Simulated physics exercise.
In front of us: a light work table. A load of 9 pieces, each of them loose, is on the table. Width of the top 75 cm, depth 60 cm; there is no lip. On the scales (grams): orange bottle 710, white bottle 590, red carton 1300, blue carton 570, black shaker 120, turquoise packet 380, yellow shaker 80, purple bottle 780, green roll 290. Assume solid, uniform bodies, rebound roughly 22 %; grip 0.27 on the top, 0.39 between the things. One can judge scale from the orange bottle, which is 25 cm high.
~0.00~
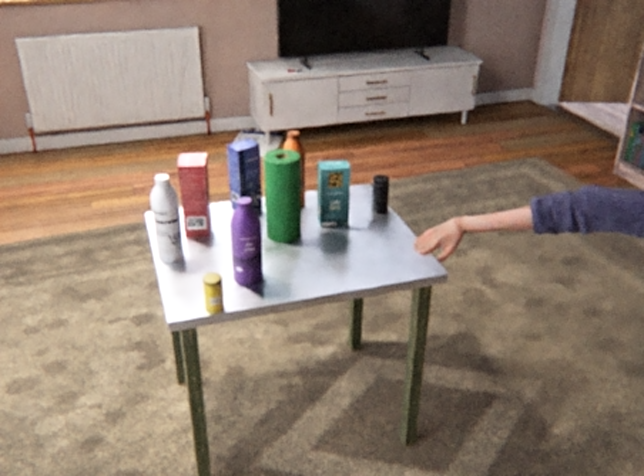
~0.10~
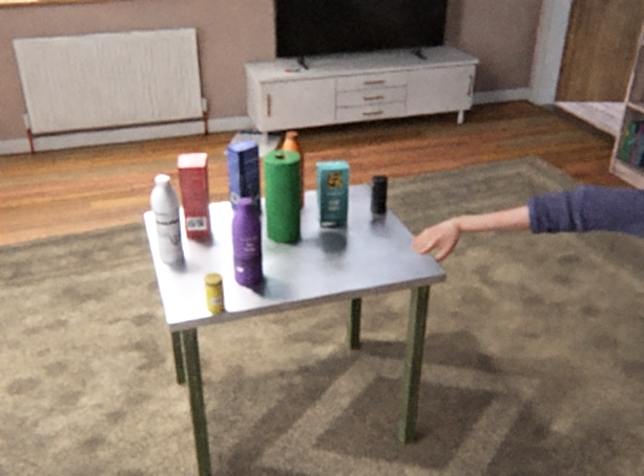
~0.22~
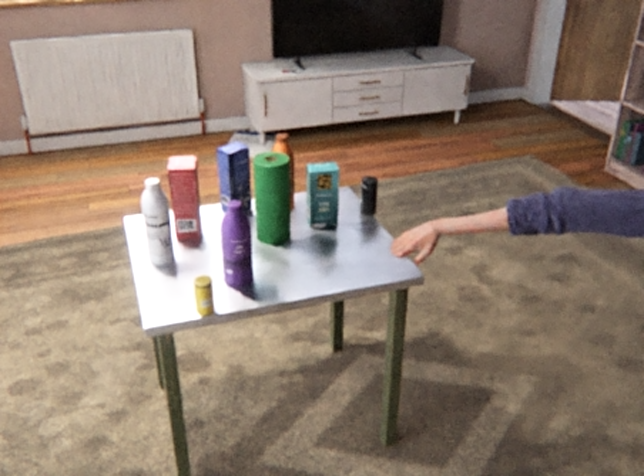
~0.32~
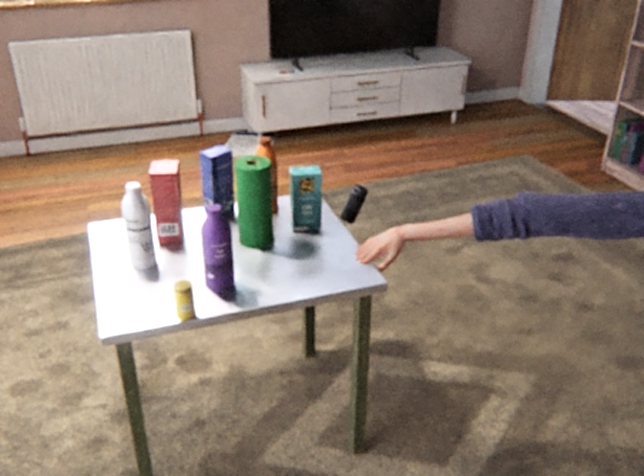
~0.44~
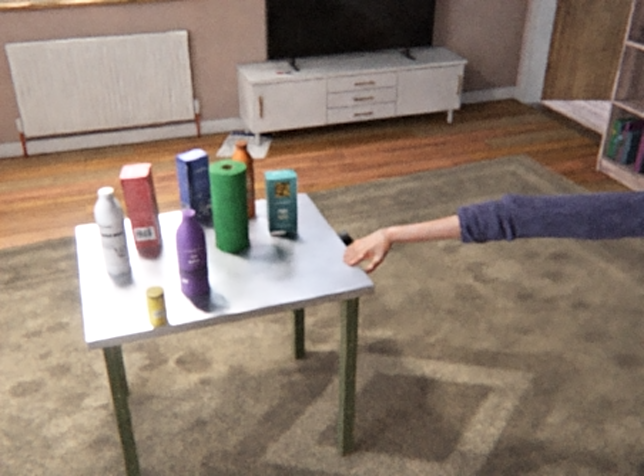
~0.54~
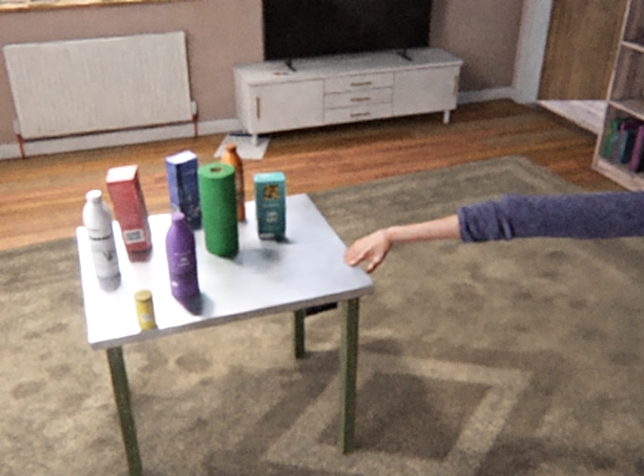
A hand drags a loaded white table left, and the black shaker drops off its edge.
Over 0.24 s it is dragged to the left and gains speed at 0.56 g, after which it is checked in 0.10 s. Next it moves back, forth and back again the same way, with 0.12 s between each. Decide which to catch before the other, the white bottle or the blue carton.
I would say the former of the pair.
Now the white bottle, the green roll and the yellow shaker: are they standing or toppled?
Final state - white bottle: Goes over; green roll: Remains on its base; yellow shaker: Goes over.
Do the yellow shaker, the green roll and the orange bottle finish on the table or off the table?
Final state - the yellow shaker ends out of bounds; the green roll stays within bounds; the orange bottle stays within bounds.
By 0.74 s, table 8 cm from its start; white bottle now off the table; blue carton 10 cm from its spot near (189, 189); red carton tilted 43°.
By 1.24 s, table 19 cm from its start; red carton and yellow shaker now off the table; blue carton 3 cm from its spot near (195, 188); purple bottle 2 cm from its spot.
By 1.64 s, table 10 cm from its start; blue carton 13 cm from its spot near (176, 191); turquoise packet 16 cm from its spot; green roll 16 cm from its spot.
When it is over (2.4 s), off the table, white bottle, red carton, black shaker and yellow shaker; not toppled but over 5 cm from the start, orange bottle, blue carton, turquoise packet, purple bottle and green roll. End places, in pixels of the last picture, white bottle near (152, 429), blue carton near (208, 187). White bottle went at 0.68 s; blue carton was never lost.
